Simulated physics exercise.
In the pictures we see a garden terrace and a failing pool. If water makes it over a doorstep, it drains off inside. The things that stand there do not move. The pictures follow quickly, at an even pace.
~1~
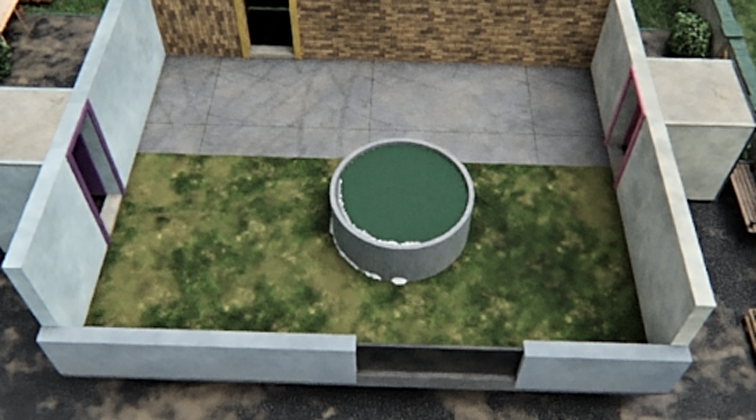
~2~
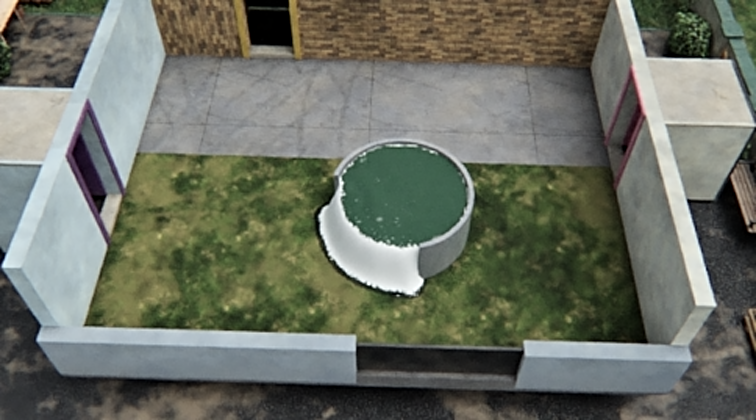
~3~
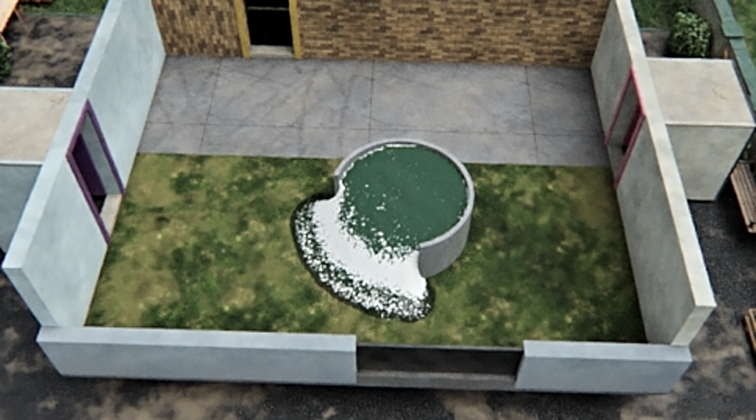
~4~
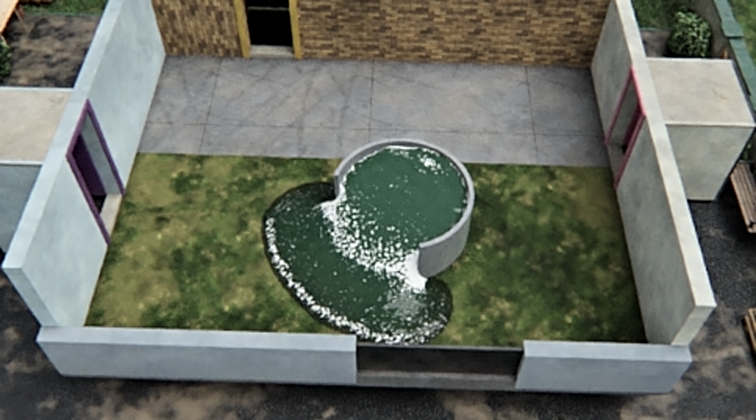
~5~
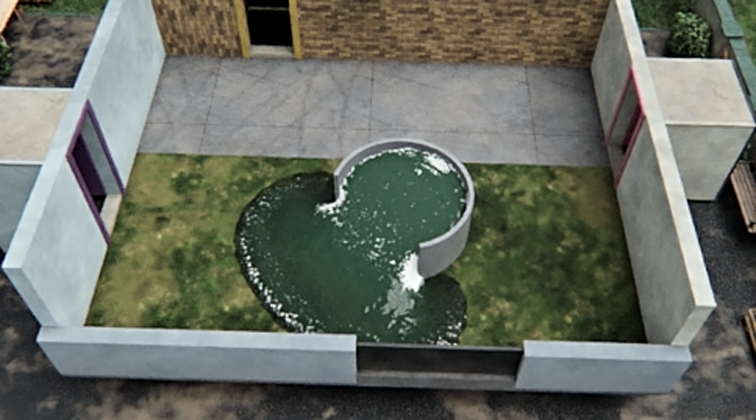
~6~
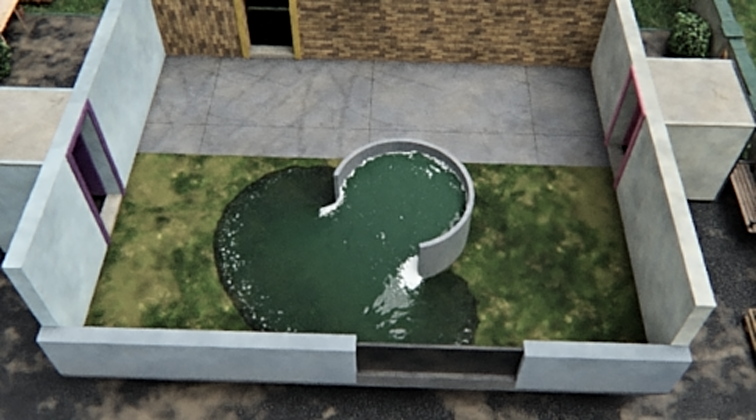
A round pool on a walled garden terrace bursting open at its lower left, green water pouring out and spreading across the grass.
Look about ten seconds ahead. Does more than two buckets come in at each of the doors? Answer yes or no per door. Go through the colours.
The yellow door no, the pink door no, the purple door yes.
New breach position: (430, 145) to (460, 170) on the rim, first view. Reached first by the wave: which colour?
Go with the pink-painted one.
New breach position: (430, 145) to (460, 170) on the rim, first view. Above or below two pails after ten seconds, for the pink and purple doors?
Pink: Beyond the mark, purple: Short of the mark.
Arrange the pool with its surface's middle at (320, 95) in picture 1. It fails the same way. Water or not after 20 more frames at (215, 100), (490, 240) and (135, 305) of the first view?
In order, the three spots end up waterlogged, untouched and waterlogged.
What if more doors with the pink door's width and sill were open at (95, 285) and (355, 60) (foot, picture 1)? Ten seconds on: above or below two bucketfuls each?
Exceeds it; stays within it.
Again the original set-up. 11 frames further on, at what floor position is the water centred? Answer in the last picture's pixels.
Around pixel (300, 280) of the last picture.
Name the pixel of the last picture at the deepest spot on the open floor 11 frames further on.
It should be close to (77, 350).
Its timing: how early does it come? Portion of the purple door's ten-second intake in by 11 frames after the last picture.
Around 0 in a hundred.
A moment on, water covers 30 % of the floor; the yellow door not reached, the pink door not reached, the purple door not reached.
Next, water covers 35 % of the floor; the yellow door not reached, the pink door not reached, the purple door wet at the sill, nothing in.
Then, water covers 45 % of the floor; the yellow door not reached, the pink door not reached, the purple door over two buckets in.
Later, water covers 70 % of the floor; the yellow door wet at the sill, nothing in, the pink door not reached, the purple door over two buckets in.
In the end, water covers 100 % of the floor; the yellow door under two buckets in, the pink door wet at the sill, nothing in, the purple door over two buckets in.
